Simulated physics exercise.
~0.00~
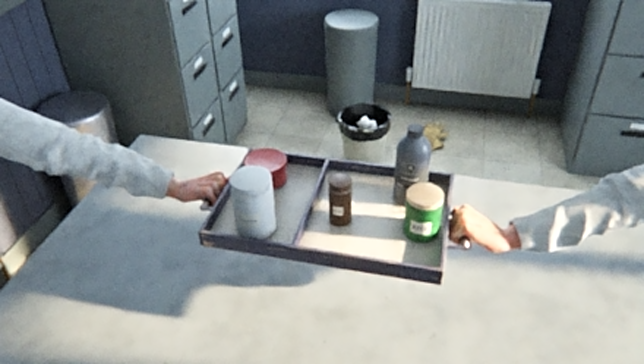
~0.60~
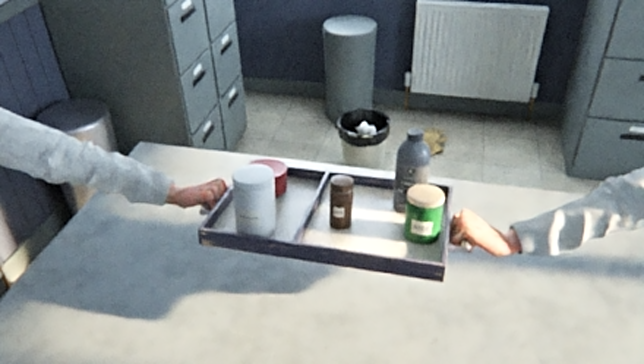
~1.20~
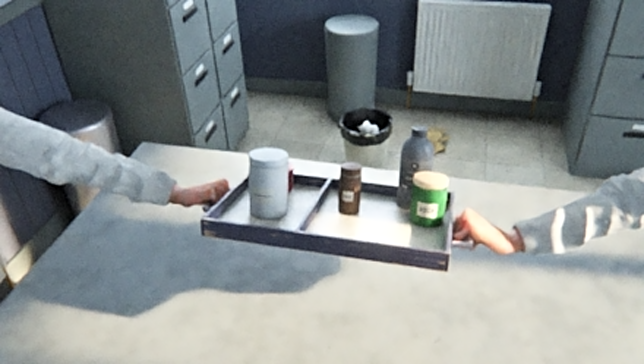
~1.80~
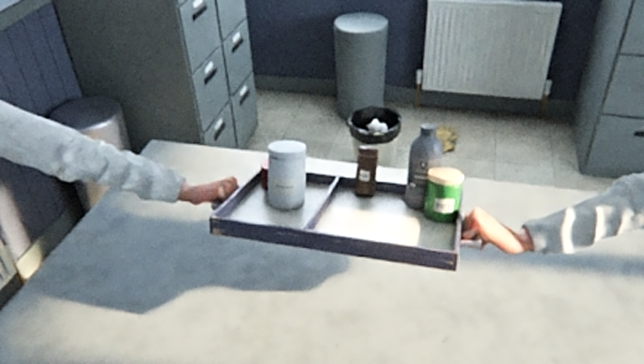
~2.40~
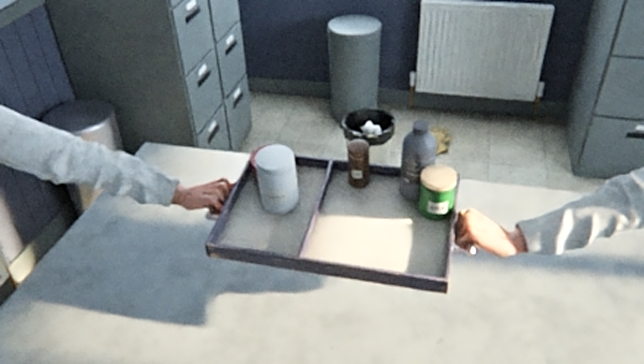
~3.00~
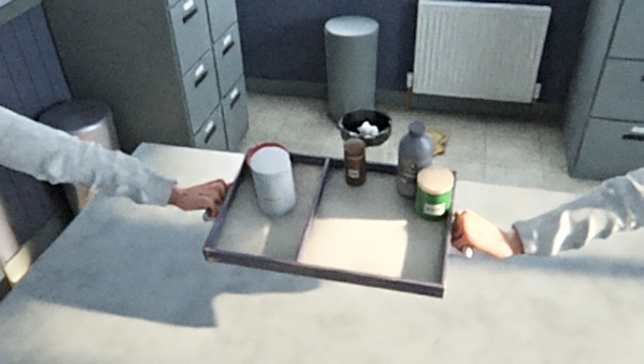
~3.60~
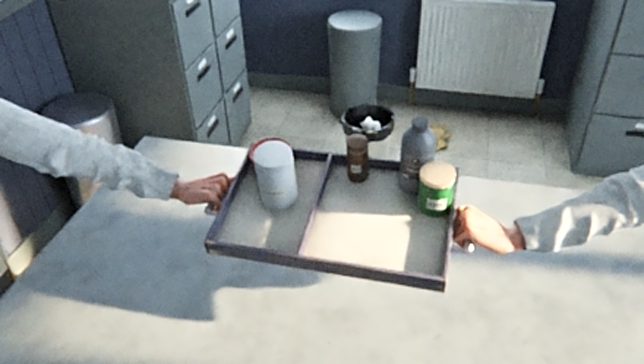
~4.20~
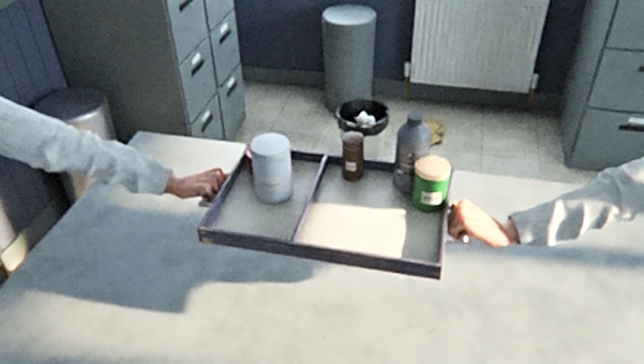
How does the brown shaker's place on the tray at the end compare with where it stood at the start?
At the start the brown shaker stood around the middle of the tray from front to back, but by the end it was up by the far rim, farther from the viewer.
